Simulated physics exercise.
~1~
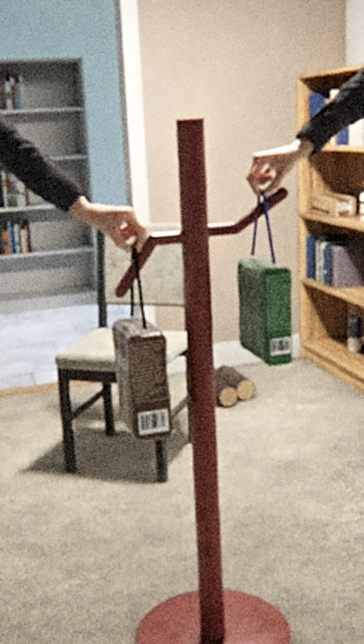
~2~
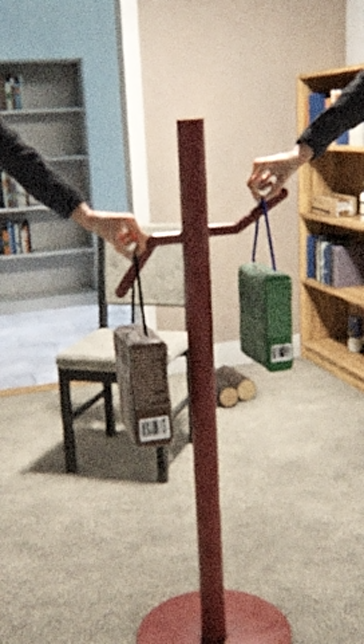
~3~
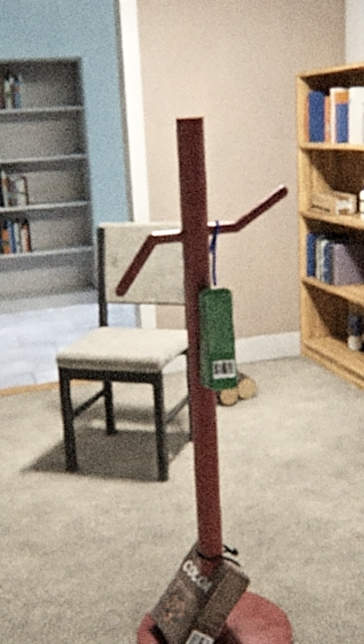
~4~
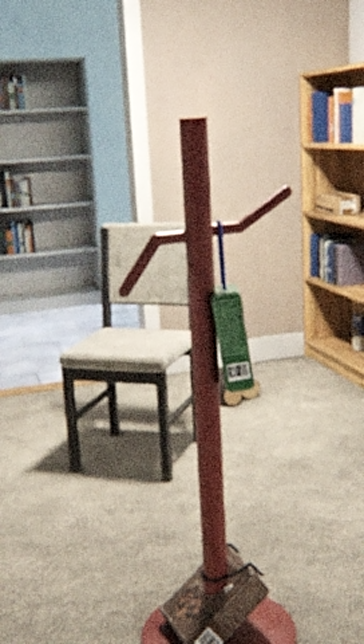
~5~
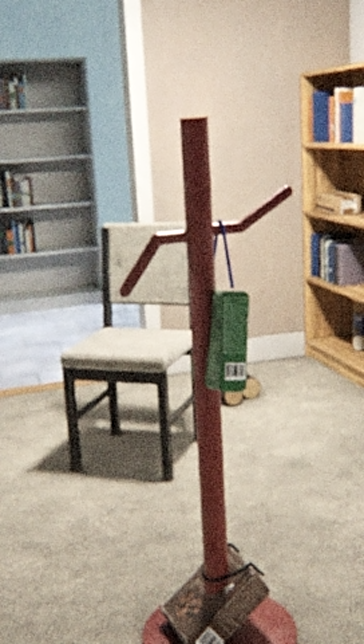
A brown sack and a green bag, held by their loops at the two pegs of a red stand, dip slightly before the hands leave; the sack drops to the base and rests leaning, while the green bag slides inward to the post and stays hanging, swaying.
